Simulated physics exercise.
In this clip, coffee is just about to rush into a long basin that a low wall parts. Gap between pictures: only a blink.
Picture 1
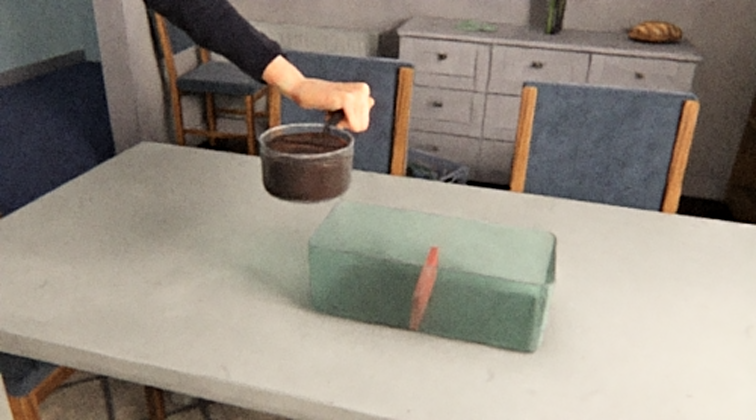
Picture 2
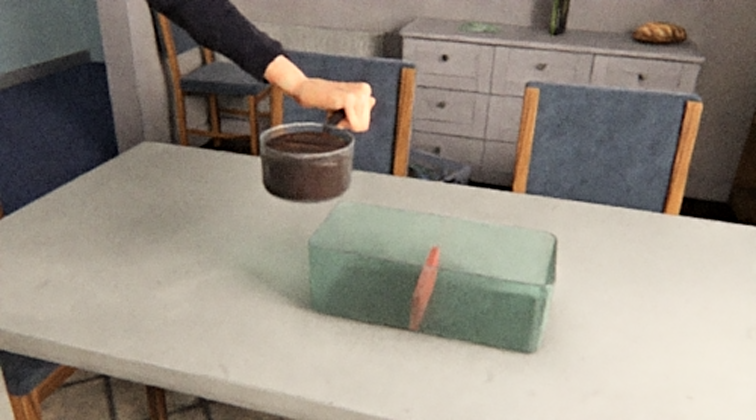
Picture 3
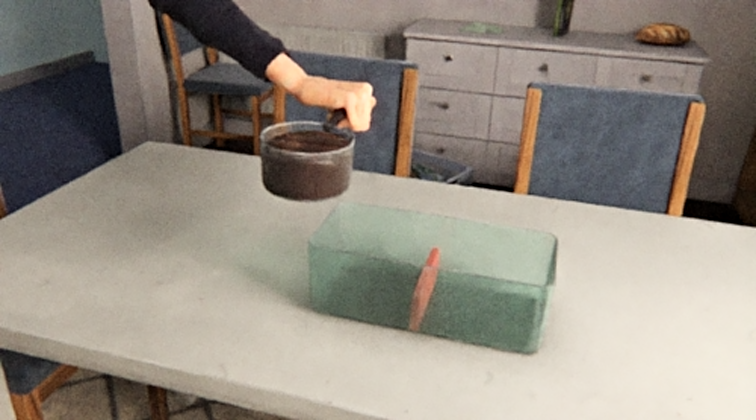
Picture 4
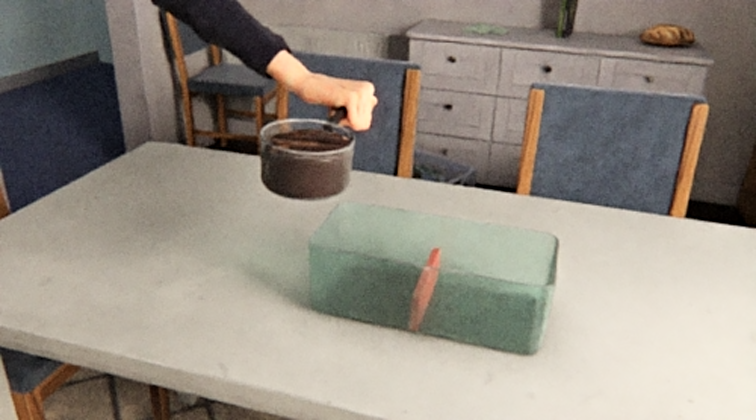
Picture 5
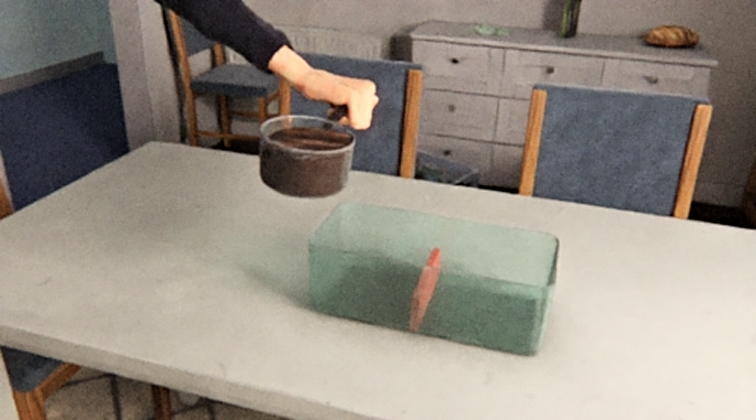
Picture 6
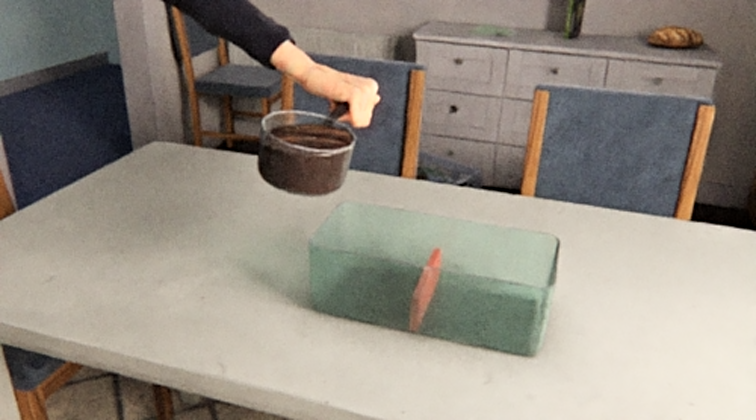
In a dining room, a hand held a glass pot of dark coffee above a pale table, beside a long greenish see-through basin with a low red wall, and slowly tilted it slightly.
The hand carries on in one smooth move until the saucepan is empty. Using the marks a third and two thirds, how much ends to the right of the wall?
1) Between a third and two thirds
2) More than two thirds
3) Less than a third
Less than a third.
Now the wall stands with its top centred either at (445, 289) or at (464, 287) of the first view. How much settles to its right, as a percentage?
About 10 per cent, then about 10 per cent.
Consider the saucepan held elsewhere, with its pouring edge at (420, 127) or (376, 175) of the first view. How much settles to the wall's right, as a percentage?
In order, roughly 95 percent and 70 percent.
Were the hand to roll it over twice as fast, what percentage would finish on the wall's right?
It comes to some 50 in a hundred.
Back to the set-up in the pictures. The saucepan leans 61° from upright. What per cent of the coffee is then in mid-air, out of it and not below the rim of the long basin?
30 per cent.
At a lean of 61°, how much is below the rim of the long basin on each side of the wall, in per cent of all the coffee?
Left 5 per cent, right 0 per cent.
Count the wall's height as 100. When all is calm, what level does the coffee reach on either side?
Left side roughly 50, right side roughly 10.
A moment on, the saucepan is tipped part way and 65 per cent is still to pour, 7 is left of the wall and 0 right of it.
Next, the saucepan is tipped on its side and 15 per cent is still to pour, 44 is left of the wall and 20 right of it.
Then the saucepan is tipped on its side and 2 per cent is still to pour, 70 is left of the wall and 24 right of it.
Later the saucepan is tipped on its side and 0 per cent is still to pour, 74 is left of the wall and 24 right of it.
Finally, 74 per cent lies left of the wall, 24 right of it and 2 outside.
